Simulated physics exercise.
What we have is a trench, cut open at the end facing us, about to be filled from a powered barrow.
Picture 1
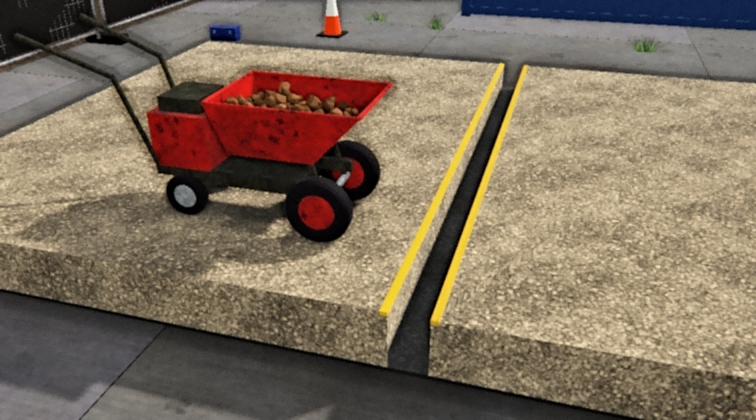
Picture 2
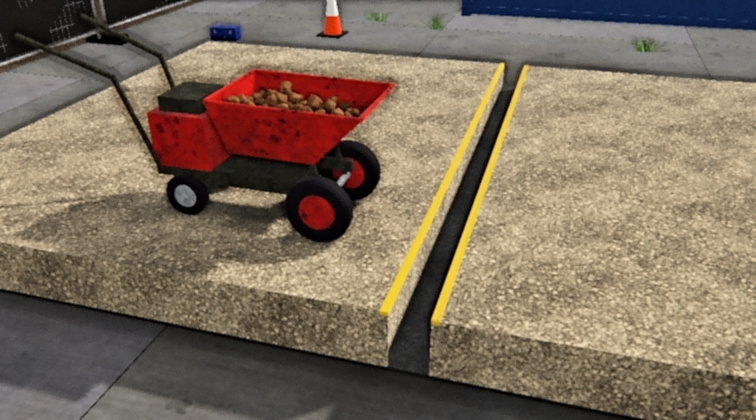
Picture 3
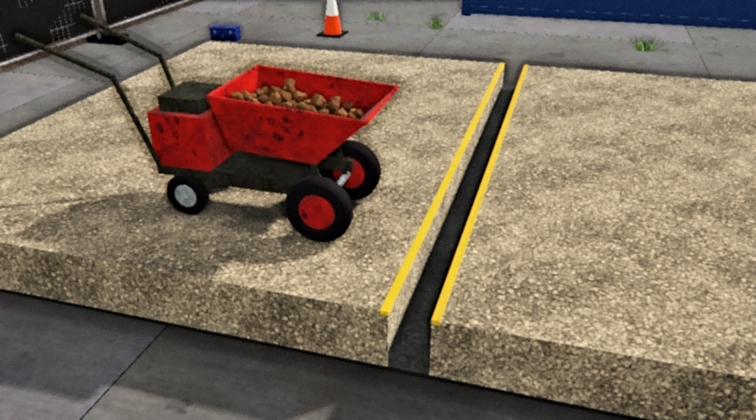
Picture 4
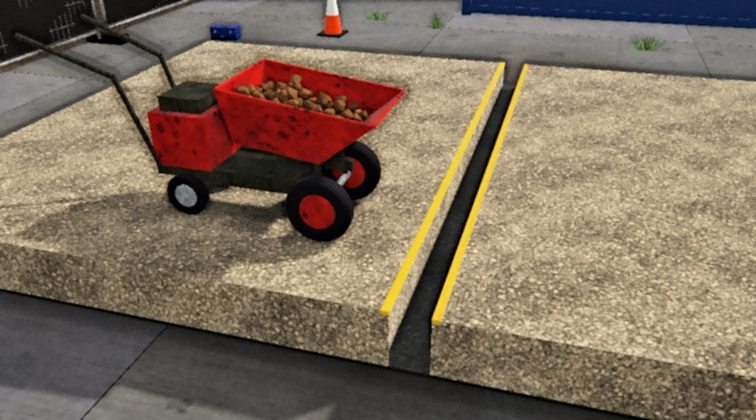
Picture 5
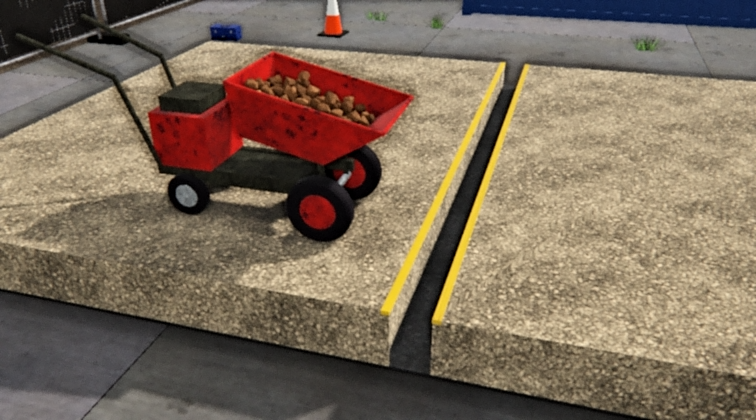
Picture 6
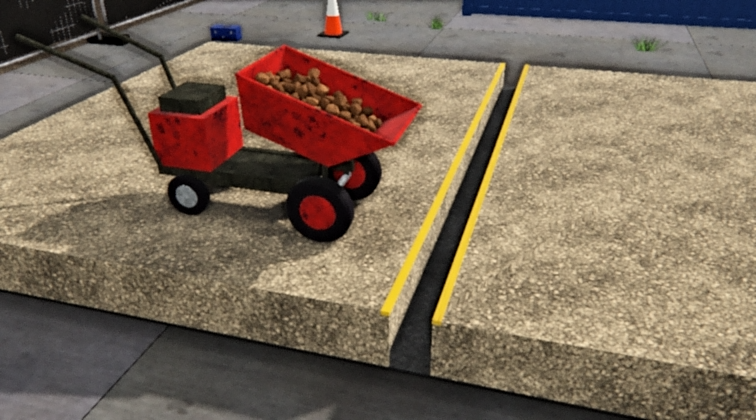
A red powered barrow loaded with brown lumps stood still beside a narrow, yellow-edged trench in a pale slab, then its skip gradually tilted forward to the right, the lumps still inside.
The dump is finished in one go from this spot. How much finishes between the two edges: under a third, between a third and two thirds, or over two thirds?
The trench takes between a third and two thirds.
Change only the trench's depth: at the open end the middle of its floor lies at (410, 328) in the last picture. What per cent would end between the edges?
Some 30 per cent.
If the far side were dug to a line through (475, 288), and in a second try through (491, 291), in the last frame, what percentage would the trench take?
In turn 90 and 100 in a hundred.
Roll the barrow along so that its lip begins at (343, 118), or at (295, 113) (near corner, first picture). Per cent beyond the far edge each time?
About 20 and 0 per cent.
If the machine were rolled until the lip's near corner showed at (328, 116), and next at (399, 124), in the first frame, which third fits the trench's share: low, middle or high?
One: More than two thirds. Two: Under a third.
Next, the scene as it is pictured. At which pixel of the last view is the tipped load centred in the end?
At about (457, 245).
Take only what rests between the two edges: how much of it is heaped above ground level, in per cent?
Near 0 %.
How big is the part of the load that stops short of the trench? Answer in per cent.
It comes to 0 per cent or so.
Shortly afterwards, skip tipped steeply; the whole lot in the skip.
Next, skip tipped right over; the bulk in the skip; a little in or heaped over the trench; a little beyond it; a little falling.
Some moments later, skip tipped right over; a little in the skip; near a third in or heaped over the trench; near half beyond it.
In the end, skip tipped right over; near half in or heaped over the trench; near half beyond it.
